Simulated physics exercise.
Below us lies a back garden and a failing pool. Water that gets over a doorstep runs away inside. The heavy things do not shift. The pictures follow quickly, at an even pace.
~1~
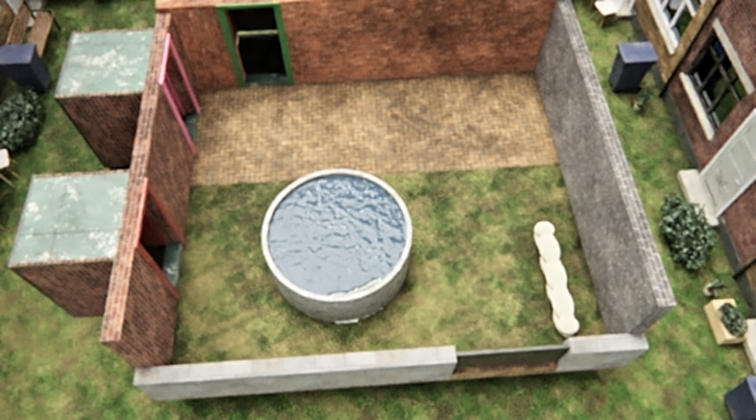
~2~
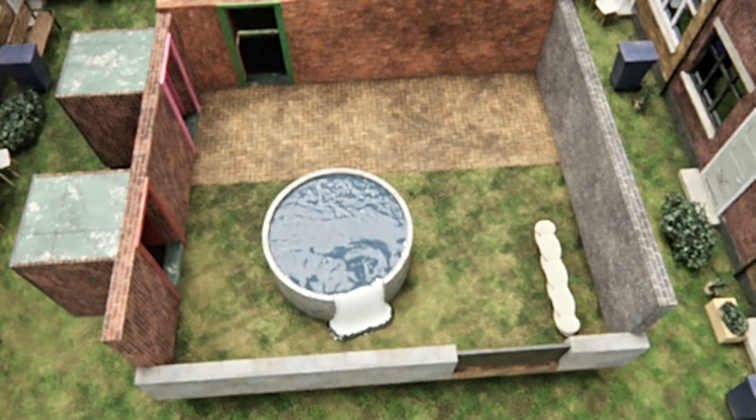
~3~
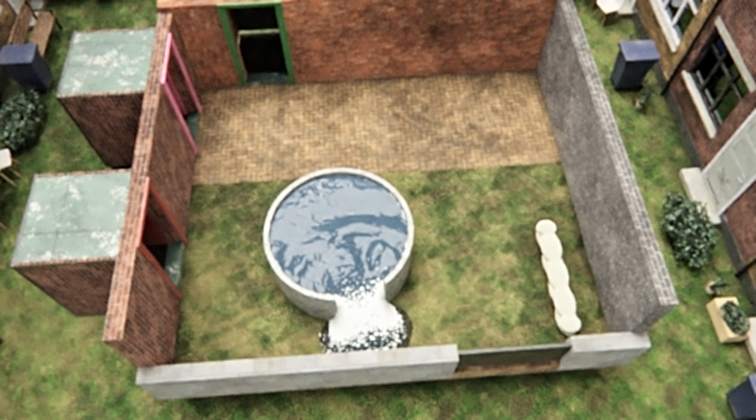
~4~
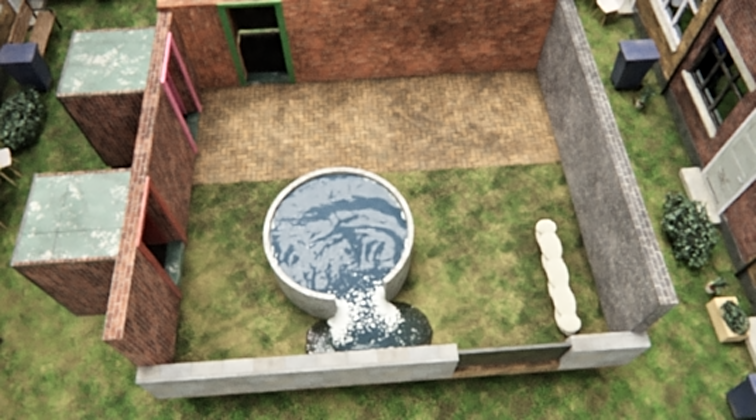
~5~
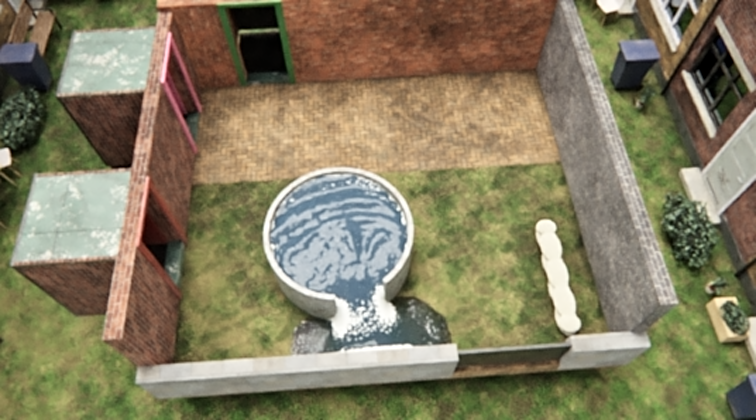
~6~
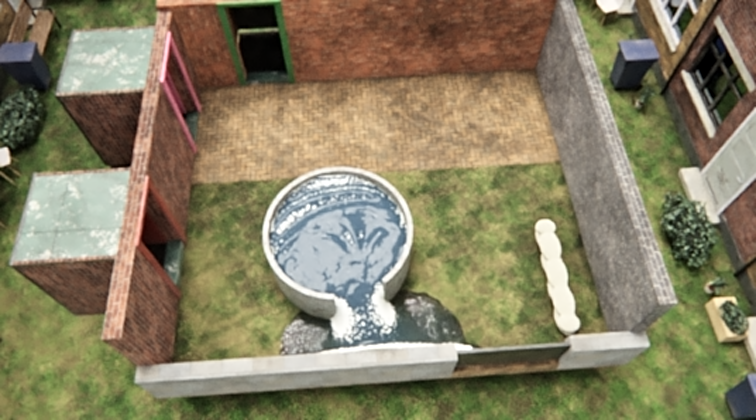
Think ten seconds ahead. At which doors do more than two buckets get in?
The green door stays under that; the red door stays under that; the pink door stays under that.
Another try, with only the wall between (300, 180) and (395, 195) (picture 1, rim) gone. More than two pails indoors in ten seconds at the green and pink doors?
Green door takes more; pink door takes more.
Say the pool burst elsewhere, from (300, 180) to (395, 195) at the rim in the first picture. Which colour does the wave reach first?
First comes the green door.
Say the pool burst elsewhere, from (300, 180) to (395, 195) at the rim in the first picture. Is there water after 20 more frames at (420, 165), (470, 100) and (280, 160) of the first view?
In turn: Covered, wet, wet.
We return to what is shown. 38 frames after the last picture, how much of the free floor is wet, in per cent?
Roughly 95 per cent.
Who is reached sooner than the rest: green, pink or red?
The red door.
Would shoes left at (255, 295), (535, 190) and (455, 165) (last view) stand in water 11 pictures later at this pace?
As listed: Awash, clear, no water.
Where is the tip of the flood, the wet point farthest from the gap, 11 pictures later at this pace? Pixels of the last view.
At about (603, 346).
A moment on, water covers 20 % of the floor; the green door not reached, the red door not reached, the pink door not reached.
Next, water covers 30 % of the floor; the green door not reached, the red door wet at the sill, nothing in, the pink door not reached.
Then, water covers 50 % of the floor; the green door not reached, the red door wet at the sill, nothing in, the pink door not reached.
Later, water covers 95 % of the floor; the green door wet at the sill, nothing in, the red door wet at the sill, nothing in, the pink door wet at the sill, nothing in.
In the end, water covers 95 % of the floor; the green door wet at the sill, nothing in, the red door wet at the sill, nothing in, the pink door under two buckets in.
